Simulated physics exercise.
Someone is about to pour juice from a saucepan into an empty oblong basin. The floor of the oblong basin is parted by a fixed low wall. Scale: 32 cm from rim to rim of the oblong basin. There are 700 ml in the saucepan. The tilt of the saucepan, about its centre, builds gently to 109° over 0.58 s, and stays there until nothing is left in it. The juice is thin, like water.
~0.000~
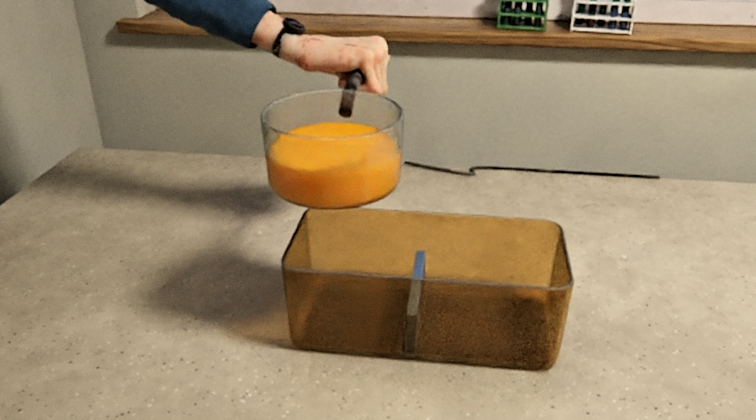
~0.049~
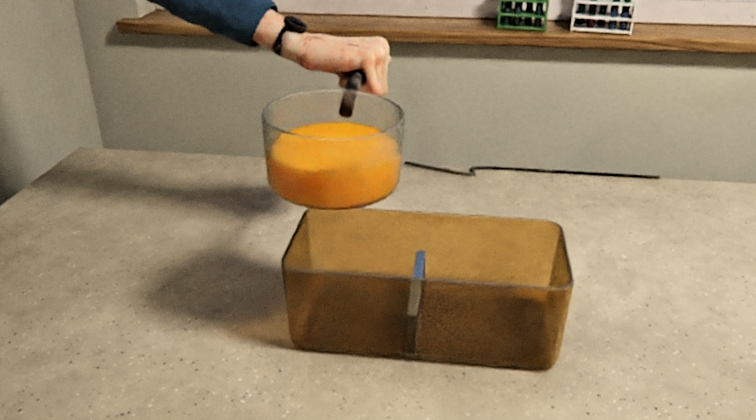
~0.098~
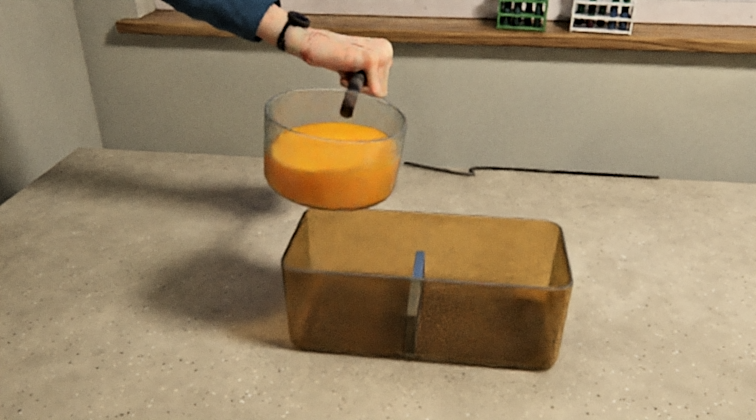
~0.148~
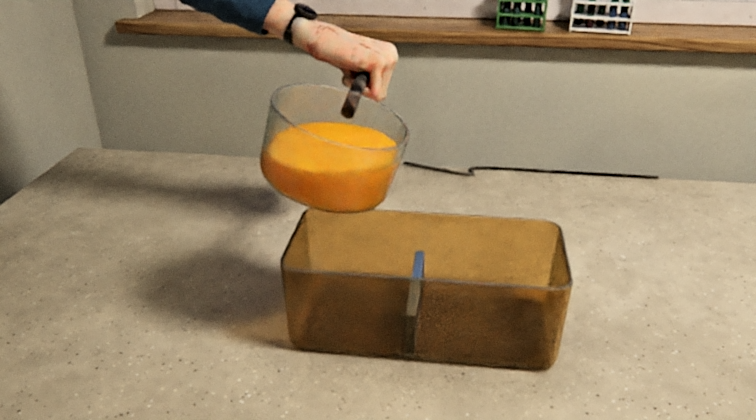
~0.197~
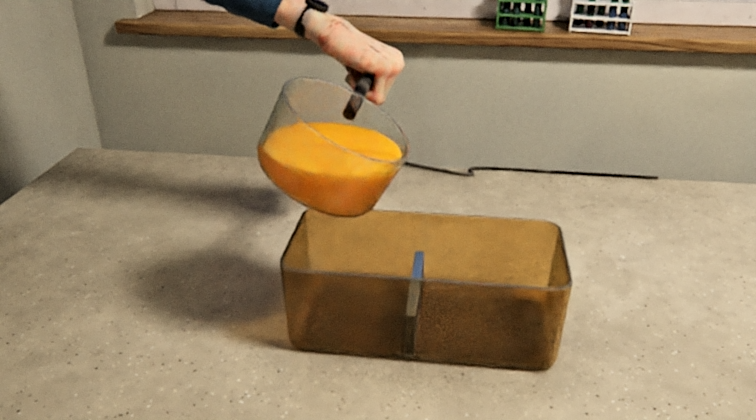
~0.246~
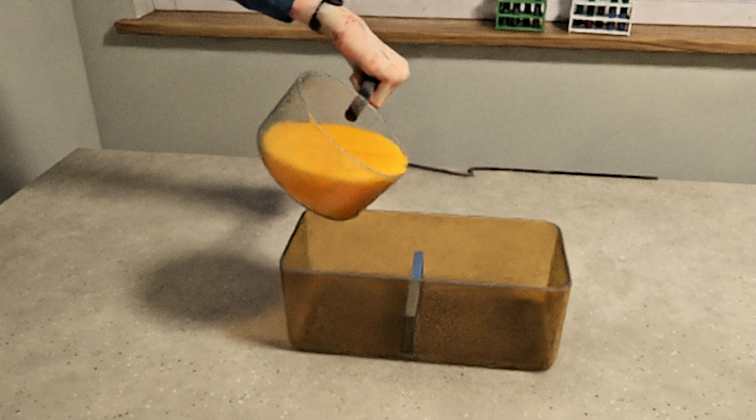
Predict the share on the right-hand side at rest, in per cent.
Roughly 50 per cent is past the wall.
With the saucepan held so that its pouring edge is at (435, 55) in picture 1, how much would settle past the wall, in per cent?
Then about 85 per cent.
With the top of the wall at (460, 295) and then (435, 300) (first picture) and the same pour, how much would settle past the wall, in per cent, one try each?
First 10, then 30 per cent.
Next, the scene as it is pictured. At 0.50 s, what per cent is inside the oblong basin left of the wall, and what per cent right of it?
Some 8 per cent left and 34 right.
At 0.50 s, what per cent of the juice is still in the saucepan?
About 26 per cent.
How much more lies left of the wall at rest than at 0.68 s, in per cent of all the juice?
Near 10 in a hundred.
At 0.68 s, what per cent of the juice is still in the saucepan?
Near 6 in a hundred.
After 0.50 s the tilt is 103° and 26 per cent is still to pour, 8 is left of the wall and 35 right of it.
After 0.68 s the tilt is 109° and 6 per cent is still to pour, 38 is left of the wall and 51 right of it.
After 0.87 s the tilt is 109° and 1 per cent is still to pour, 47 is left of the wall and 50 right of it.
After 1.08 s the tilt is 109° and 0 per cent is still to pour, 48 is left of the wall and 51 right of it.
In the end 48 per cent lies left of the wall, 50 right of it and 1 outside.
